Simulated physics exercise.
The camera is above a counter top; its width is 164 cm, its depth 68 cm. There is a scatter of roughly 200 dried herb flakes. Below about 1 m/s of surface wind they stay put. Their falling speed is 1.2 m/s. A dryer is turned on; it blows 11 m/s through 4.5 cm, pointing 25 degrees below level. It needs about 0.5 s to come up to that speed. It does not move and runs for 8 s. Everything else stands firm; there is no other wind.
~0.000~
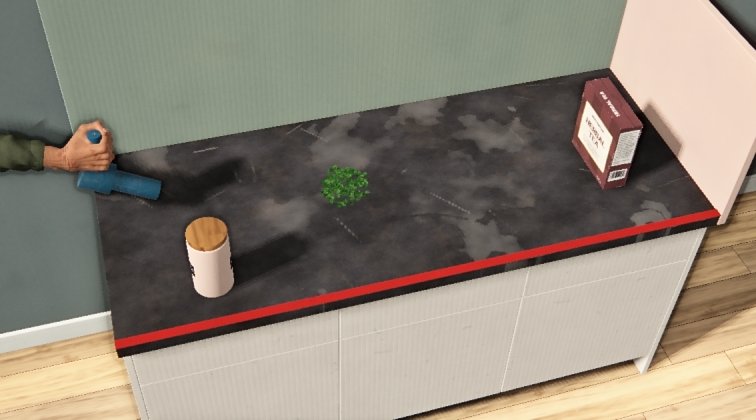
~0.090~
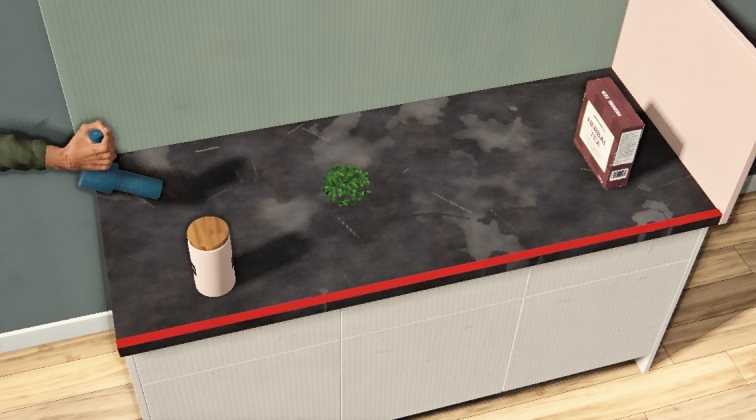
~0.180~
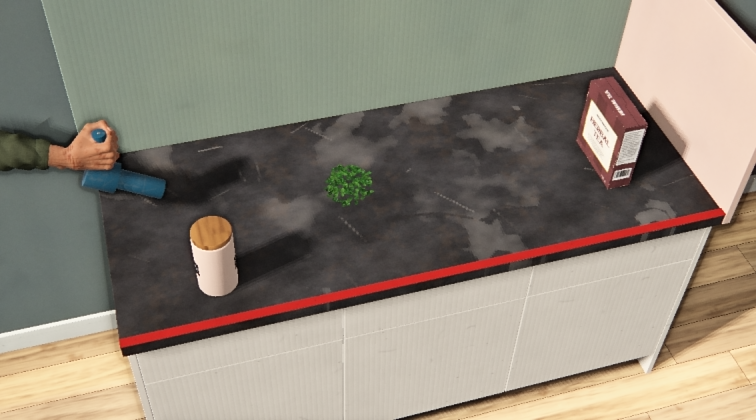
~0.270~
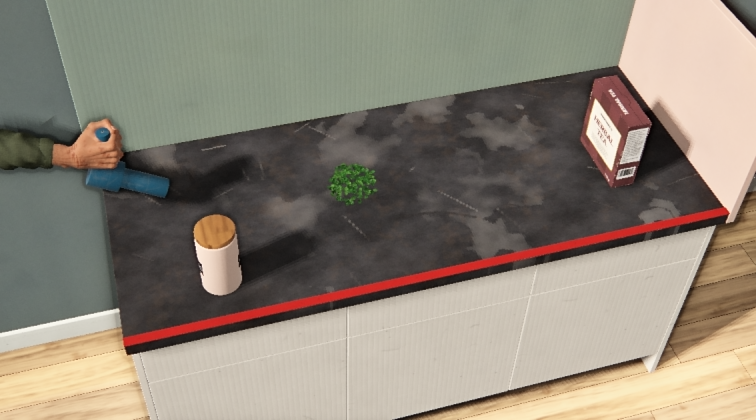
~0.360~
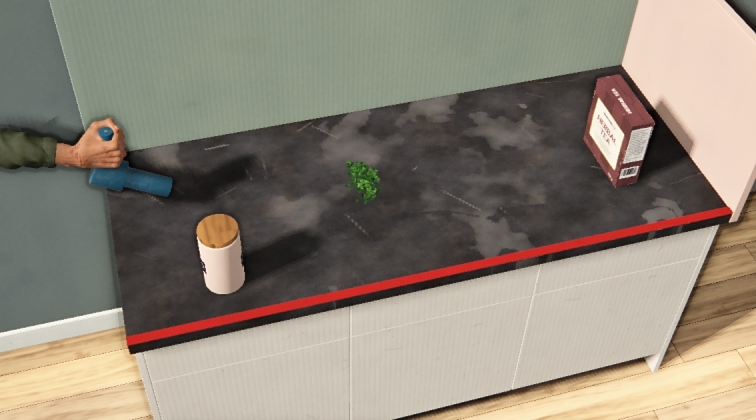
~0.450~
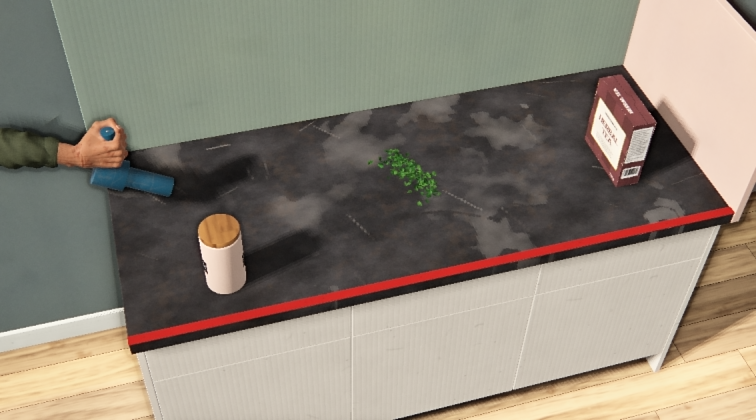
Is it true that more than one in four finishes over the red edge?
As for a quarter going over the red edge: No.
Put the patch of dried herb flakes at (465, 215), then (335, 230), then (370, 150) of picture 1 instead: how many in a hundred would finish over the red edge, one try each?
In turn about 80 %, 100 %, 0 %.
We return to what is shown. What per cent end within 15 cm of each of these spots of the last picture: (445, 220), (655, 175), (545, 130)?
In turn about 0 %, 20 %, 2 %.
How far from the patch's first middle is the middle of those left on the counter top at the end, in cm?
Roughly 90 cm.
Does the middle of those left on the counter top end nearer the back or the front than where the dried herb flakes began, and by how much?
To the front, by about 5 cm.
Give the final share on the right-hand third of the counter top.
Near 90 %.
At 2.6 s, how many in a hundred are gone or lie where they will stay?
About 30 %.
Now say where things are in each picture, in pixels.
In the first picture, the middle of the dried herb flakes is near (341, 186), none has stirred yet and the mouth of the dryer is at (158, 191).
In the second picture, the middle of the dried herb flakes is near (342, 184), none has stirred yet and the red edge is centred on (443, 277).
In the third picture, the middle of the dried herb flakes is near (345, 184), none has stirred yet, the top of a jar is at (211, 231) and the top of a carton is at (619, 101).
In the fourth picture, the middle of the dried herb flakes is near (349, 183) and none has stirred yet.
In the fifth picture, the middle of the dried herb flakes is near (364, 178), the farthest in sight from the dryer is at (375, 171) and about 50 % have left their places.
In the sixth picture, the middle of the dried herb flakes is near (410, 172), the farthest in sight from the dryer is at (434, 174) and all have left their places.
After 1.6 s, 75 % are on the move or not yet settled, 6 % are over the red edge; the middle of those still in play is near (604, 123).
After 2.6 s, 70 % are on the move or not yet settled, 6 % are over the red edge; the middle of those still in play is near (632, 120).
After 4.4 s, 64 % are on the move or not yet settled, 7 % are over the red edge; the middle of those still in play is near (664, 132).
After 8.0 s, at the end, 8 % are over the red edge; the middle of those still in play is near (673, 134).
